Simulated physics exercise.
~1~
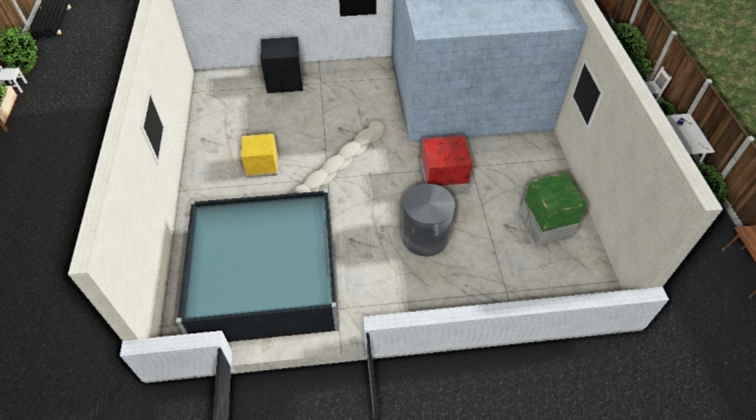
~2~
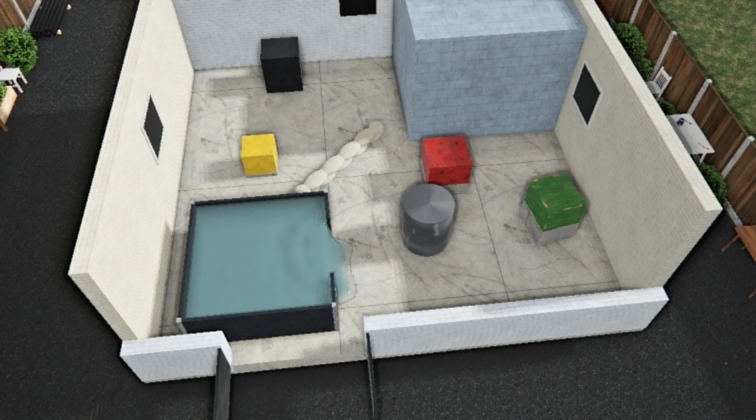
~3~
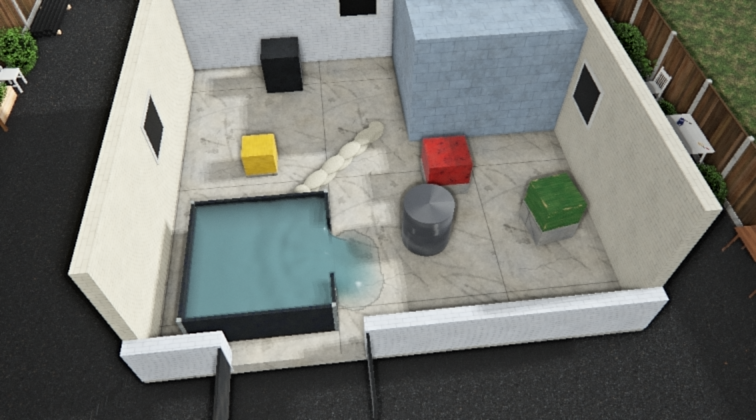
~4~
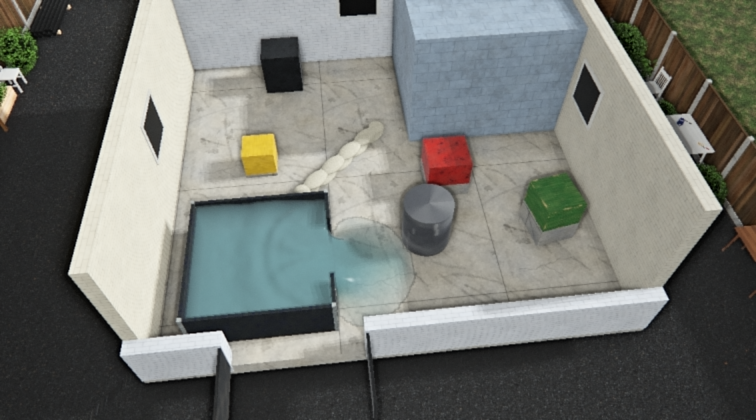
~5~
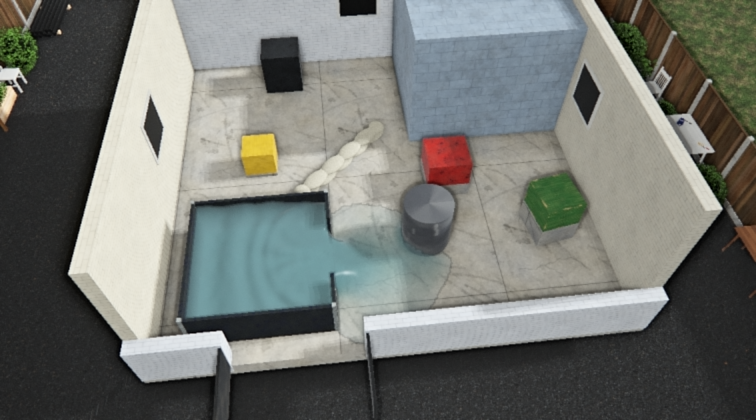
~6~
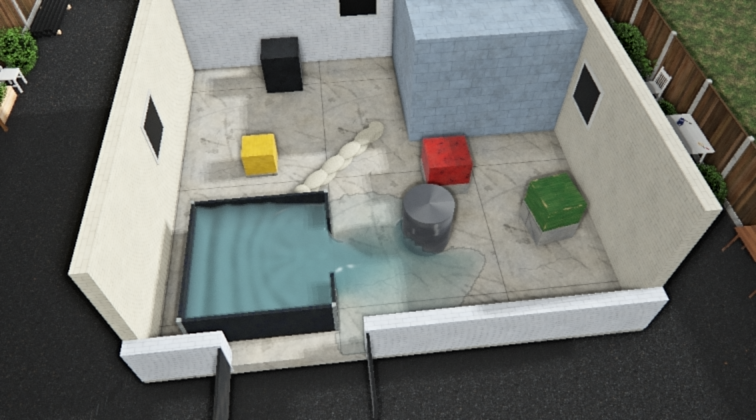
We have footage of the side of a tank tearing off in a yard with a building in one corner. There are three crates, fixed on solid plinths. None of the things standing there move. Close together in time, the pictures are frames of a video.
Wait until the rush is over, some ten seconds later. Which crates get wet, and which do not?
My prediction: The red crate is spared, the green crate is spared, the yellow crate is spared.
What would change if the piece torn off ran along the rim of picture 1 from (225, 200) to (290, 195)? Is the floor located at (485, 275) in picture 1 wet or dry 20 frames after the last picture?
Spared.
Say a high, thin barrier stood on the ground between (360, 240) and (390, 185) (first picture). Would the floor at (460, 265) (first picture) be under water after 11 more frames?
Answer: Awash.
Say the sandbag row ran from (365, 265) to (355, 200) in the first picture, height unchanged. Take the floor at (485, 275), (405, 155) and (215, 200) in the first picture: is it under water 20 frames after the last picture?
Inundated, inundated, untouched.
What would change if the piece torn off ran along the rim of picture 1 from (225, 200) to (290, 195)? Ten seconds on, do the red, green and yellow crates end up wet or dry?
The red crate stays untouched; the green crate stays untouched; the yellow crate gets drenched.
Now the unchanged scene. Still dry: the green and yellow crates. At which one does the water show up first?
The answer is the one in green.
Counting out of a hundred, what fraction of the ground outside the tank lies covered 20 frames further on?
Estimate: Some 50 in a hundred.
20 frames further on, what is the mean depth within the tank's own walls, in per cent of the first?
I'd put it close to 48 percent.
A moment on, water covers 25 % of the floor; the red crate water round its plinth, the green crate water round its plinth, the yellow crate not reached.
Next, water covers 35 % of the floor; the red crate water round its plinth, the green crate water round its plinth, the yellow crate not reached.
Then, water covers 50 % of the floor; the red crate water round its plinth, the green crate water round its plinth, the yellow crate not reached.
Later, water covers 65 % of the floor; the red crate water round its plinth, the green crate water round its plinth, the yellow crate not reached.
In the end, water covers 90 % of the floor; the red crate stayed above the water, the green crate stayed above the water, the yellow crate stayed above the water.
